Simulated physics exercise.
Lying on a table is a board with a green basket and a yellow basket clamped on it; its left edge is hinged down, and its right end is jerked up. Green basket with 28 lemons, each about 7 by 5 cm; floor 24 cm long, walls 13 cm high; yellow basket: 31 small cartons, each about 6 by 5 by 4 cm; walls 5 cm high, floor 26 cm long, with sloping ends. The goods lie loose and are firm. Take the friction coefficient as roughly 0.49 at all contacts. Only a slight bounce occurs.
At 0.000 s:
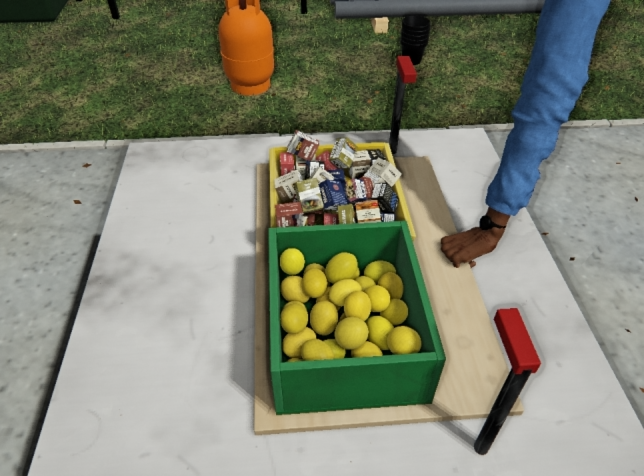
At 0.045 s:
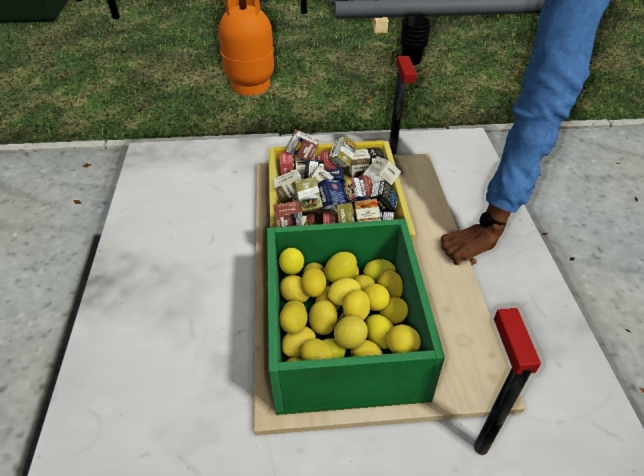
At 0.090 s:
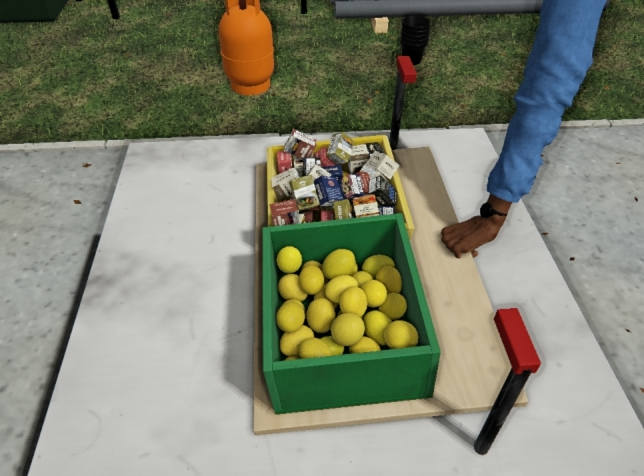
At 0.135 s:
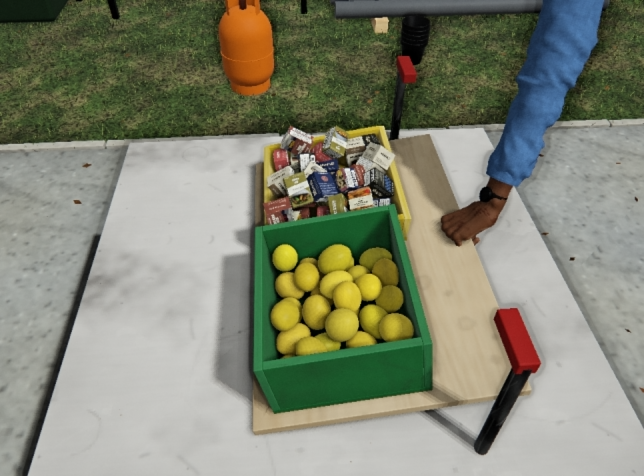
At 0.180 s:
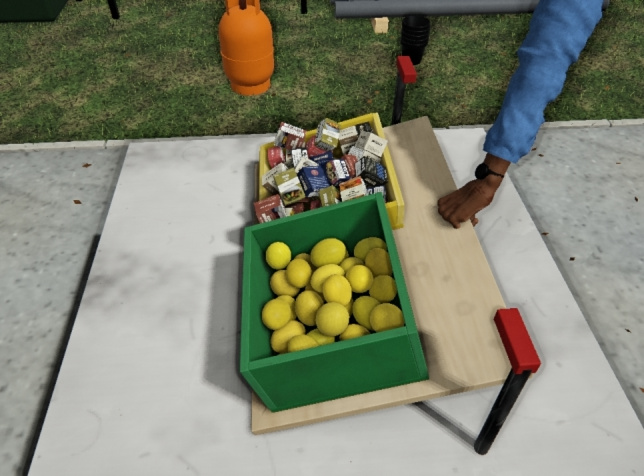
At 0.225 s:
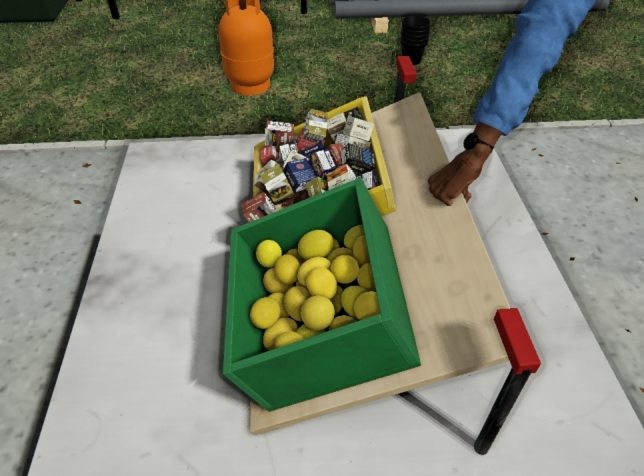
To begin with, a green basket of lemons and a yellow basket of small cartons sit on a board lying on a table, a hand at its right side. The board's right side then rises, slowly at first, then more steeply, as the hand moves with it and both baskets lean left.
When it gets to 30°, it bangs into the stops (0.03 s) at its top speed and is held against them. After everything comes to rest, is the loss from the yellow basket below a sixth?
No, it is above a sixth.
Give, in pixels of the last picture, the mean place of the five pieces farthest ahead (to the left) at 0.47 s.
Pixel (222, 205), give or take.
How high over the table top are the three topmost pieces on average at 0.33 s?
26 cm.
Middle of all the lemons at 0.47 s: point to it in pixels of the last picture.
Centre approx. (288, 295).
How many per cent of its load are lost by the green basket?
The green basket loses 0 percent of its load.
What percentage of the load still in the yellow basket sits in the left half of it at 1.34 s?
About 100 per cent.
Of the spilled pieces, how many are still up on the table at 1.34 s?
Roughly 12 of them.
After 0.23 s, the lift is arrested.
After 0.33 s, tilt 30°; 0 of 28 out of the green basket and 1 of 31 out of the yellow basket.
After 0.47 s, tilt 30°; 0 of 28 out of the green basket and 5 of 31 out of the yellow basket.
After 0.73 s, tilt 30°; 0 of 28 out of the green basket and 11 of 31 out of the yellow basket.
Outcome (at 1.34 s), 0 of 28 out of the green basket and 11 of 31 out of the yellow basket. Asked share, 11 of 31, 35 per cent.
